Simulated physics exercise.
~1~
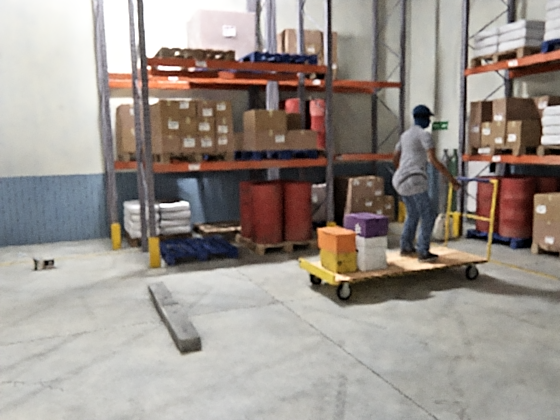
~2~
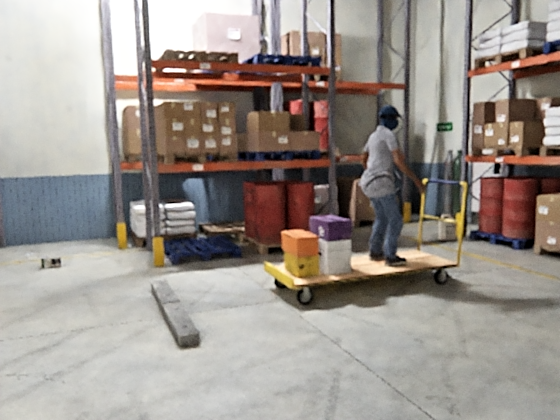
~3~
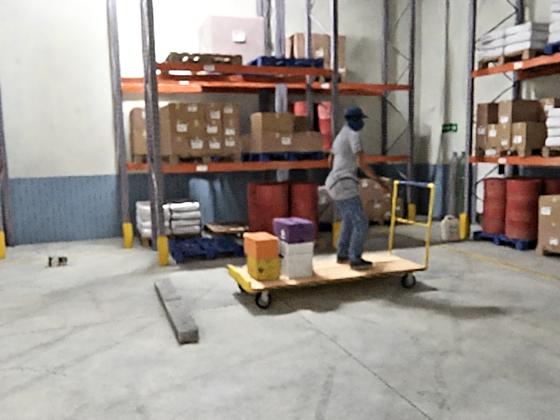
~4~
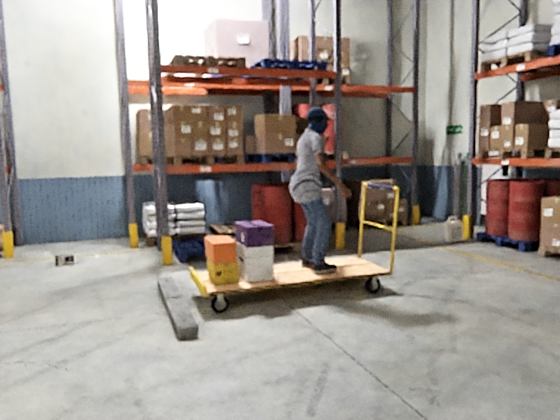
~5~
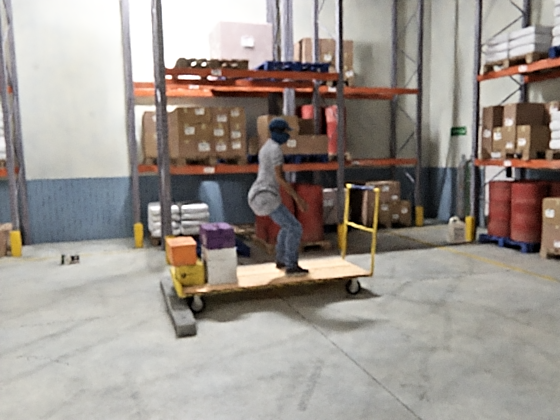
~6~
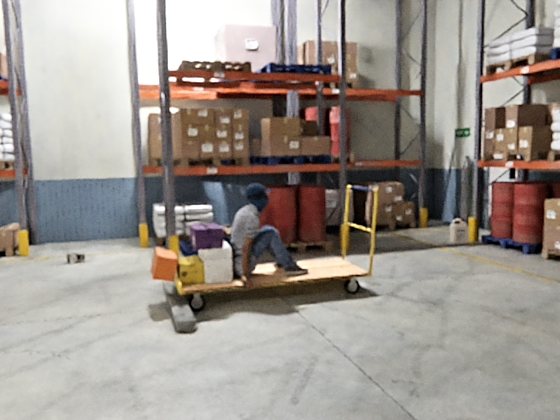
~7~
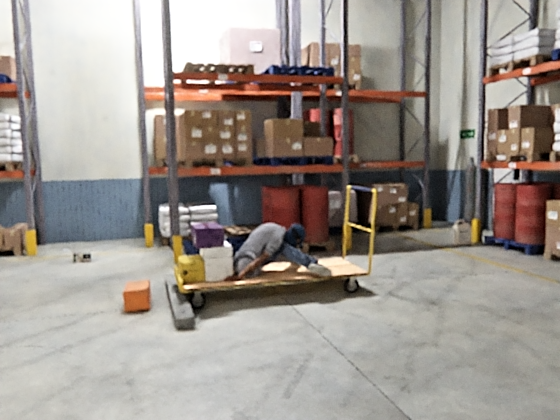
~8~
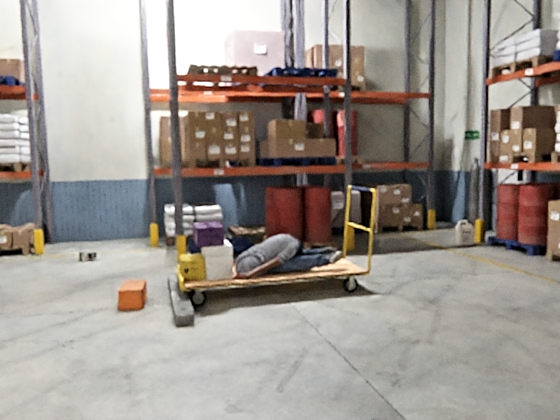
A worker standing on a flat cart rolled left across a warehouse until its wheels met a low kerb, then crumpled onto the deck and lay slumped there, while an orange tote tumbled to the floor and the purple, white and yellow containers stayed aboard.
